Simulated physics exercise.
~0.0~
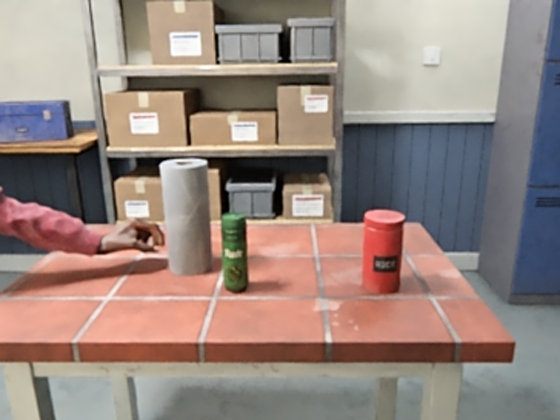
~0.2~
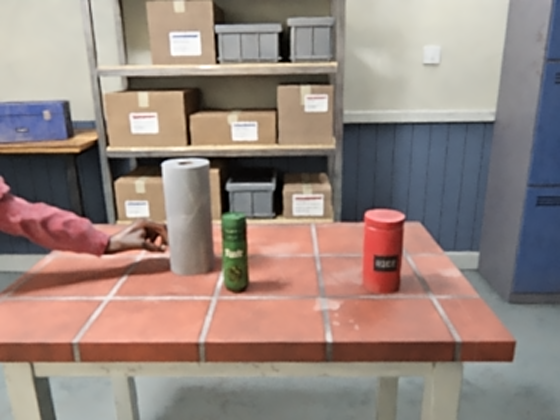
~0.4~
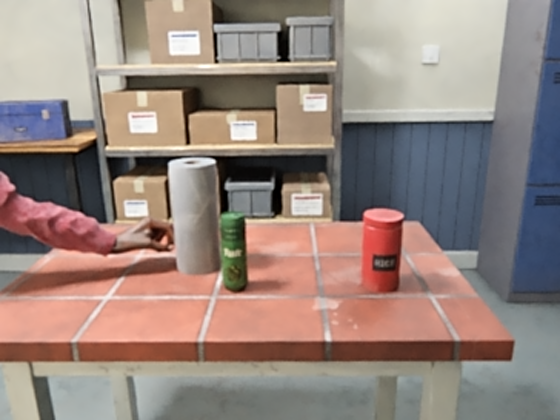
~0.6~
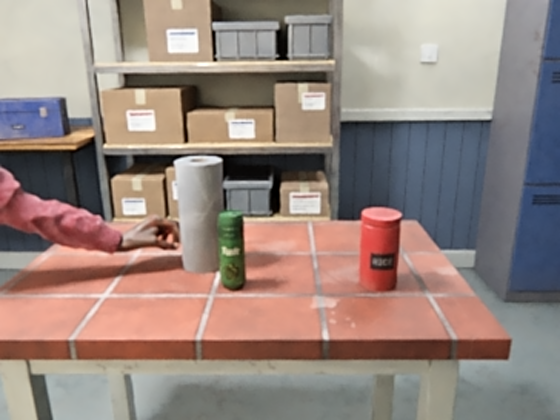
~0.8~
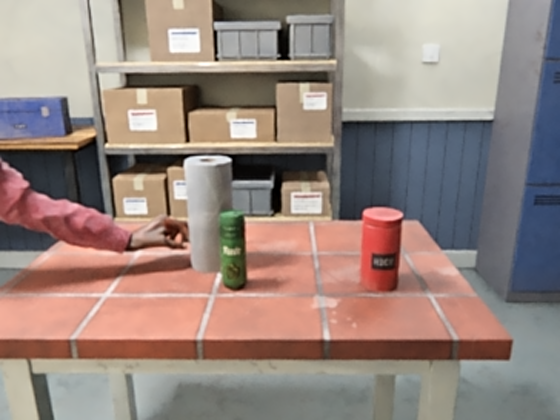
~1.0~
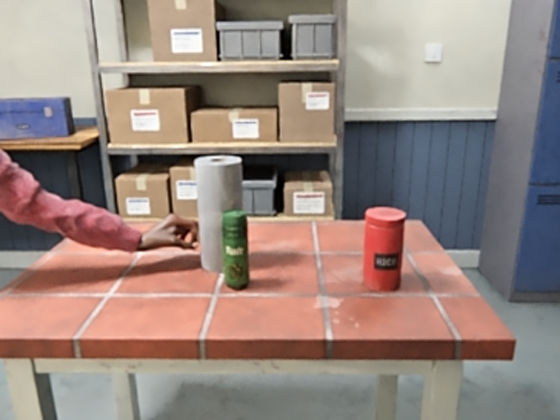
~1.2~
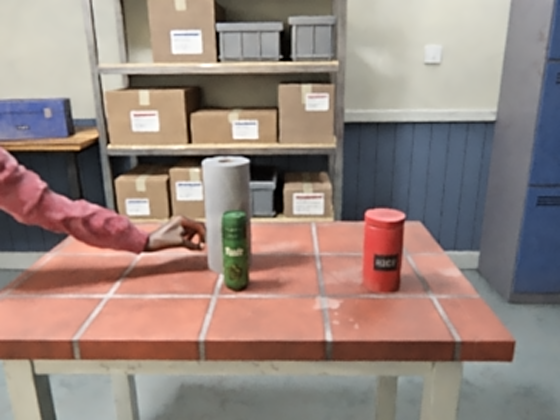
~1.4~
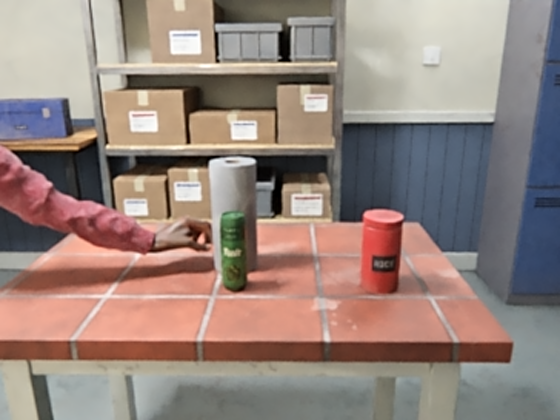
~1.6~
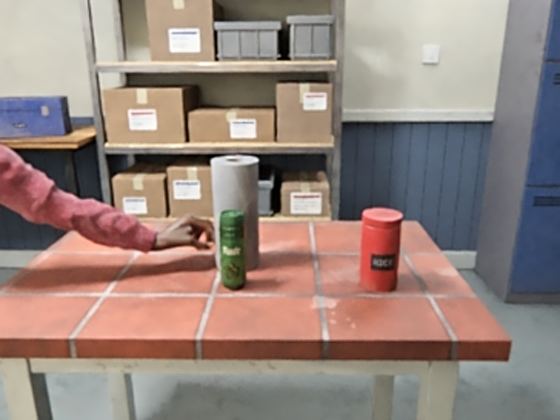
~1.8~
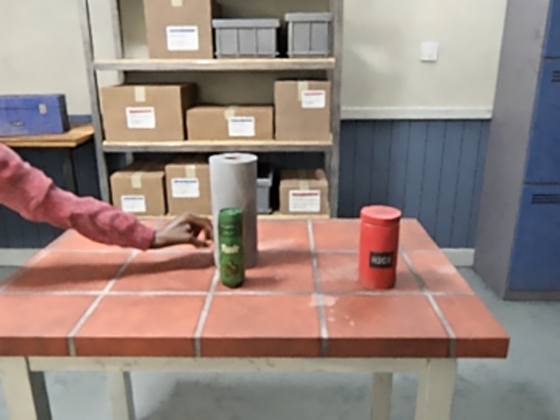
In this clip, a hand reaching in from the left pushes an upright grey roll to the right across a tiled table until it stands partly behind a green can. The roll stays upright, while the can and a red jar remain in place.
